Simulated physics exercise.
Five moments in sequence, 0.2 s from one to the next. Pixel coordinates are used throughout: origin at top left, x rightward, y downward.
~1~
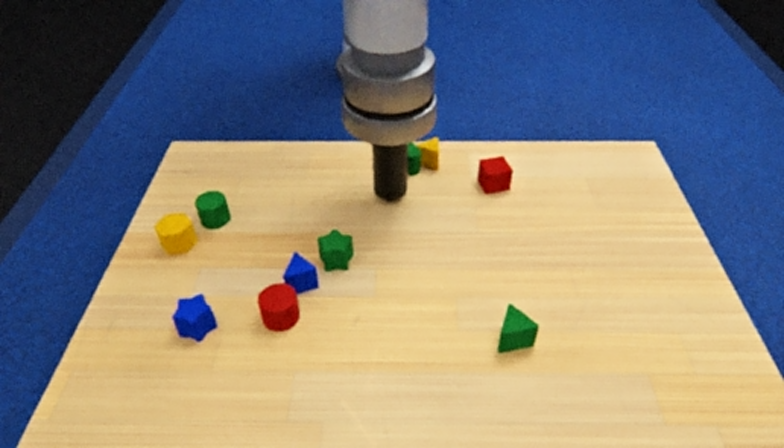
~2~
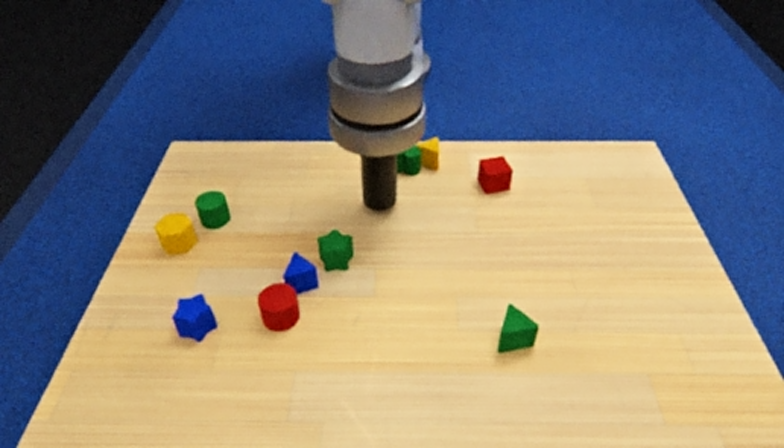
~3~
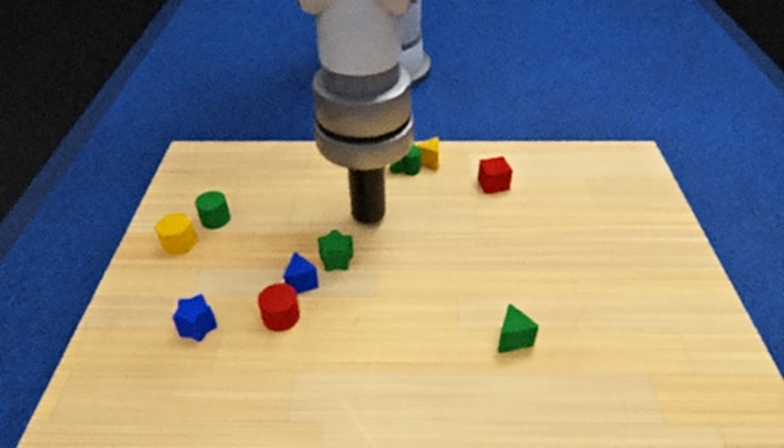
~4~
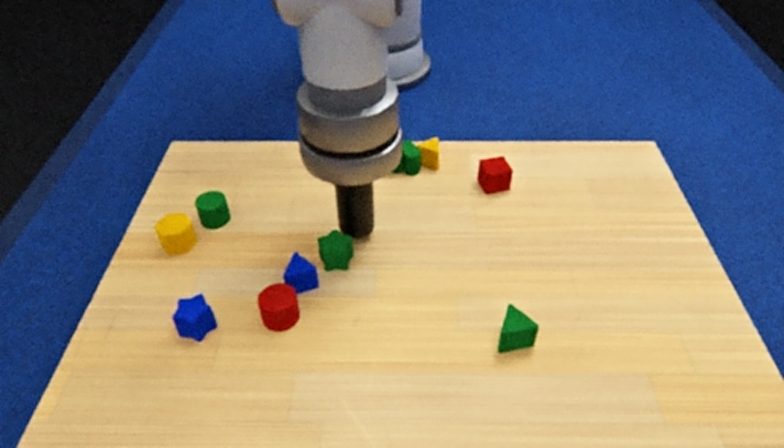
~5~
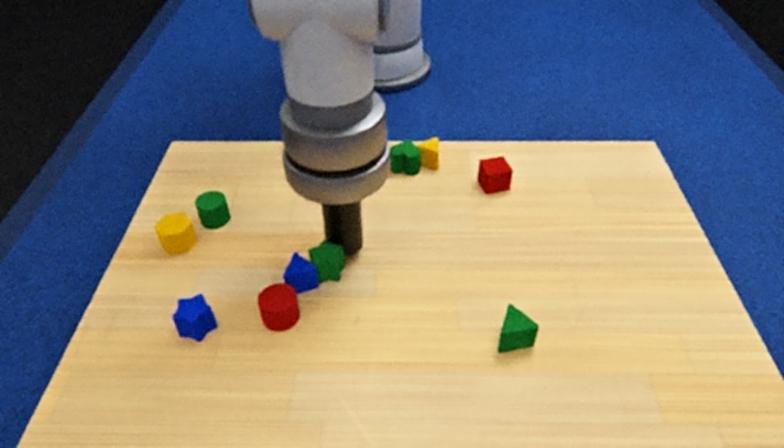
A robotic arm with a dark post at its tip moves down and slightly left across a wooden board scattered with small coloured blocks. The post reaches the green star block and nudges it a short way down and left, right beside the blue triangular piece, while the other blocks stay still.
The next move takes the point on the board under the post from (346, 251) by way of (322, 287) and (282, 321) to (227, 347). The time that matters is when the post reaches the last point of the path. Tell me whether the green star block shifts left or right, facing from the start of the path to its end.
It moves off to the left.
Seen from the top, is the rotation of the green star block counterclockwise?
Yes, that is how it ends up.
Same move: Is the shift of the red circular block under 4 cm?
That would be a no.
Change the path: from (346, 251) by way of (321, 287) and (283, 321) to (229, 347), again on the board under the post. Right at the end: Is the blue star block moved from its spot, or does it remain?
Answer: Unmoved.
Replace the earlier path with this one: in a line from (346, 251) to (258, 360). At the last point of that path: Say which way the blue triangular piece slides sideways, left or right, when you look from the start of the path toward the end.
The right.
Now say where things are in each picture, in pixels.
Post's lower end (391, 189); blue star block (191, 308); red circular block (277, 297); blue triangular piece (298, 265); green star block (335, 241), in the first picture.
Post (380, 200); blocks still, in the second picture.
Post (368, 212); blocks still, in the third picture.
Post (357, 227); blocks still, in the fourth picture.
Post (345, 244); blue star block (191, 308); red circular block (277, 297); blue triangular piece (298, 265); green star block (326, 252), in the fifth picture.
The first path, step by step. One third of the way, post (321, 281); red circular block (263, 309); blue triangular piece (267, 282), turned 50° clockwise; green star block (296, 290).
Two thirds of the way, post (279, 315); red circular block (217, 340); blue triangular piece (255, 286), turned 90° clockwise; green star block (256, 329).
At the end, post (224, 340); blue star block still; red circular block (184, 363); blue triangular piece (252, 287), turned 100° clockwise; green star block (225, 358), turned 45° anticlockwise.
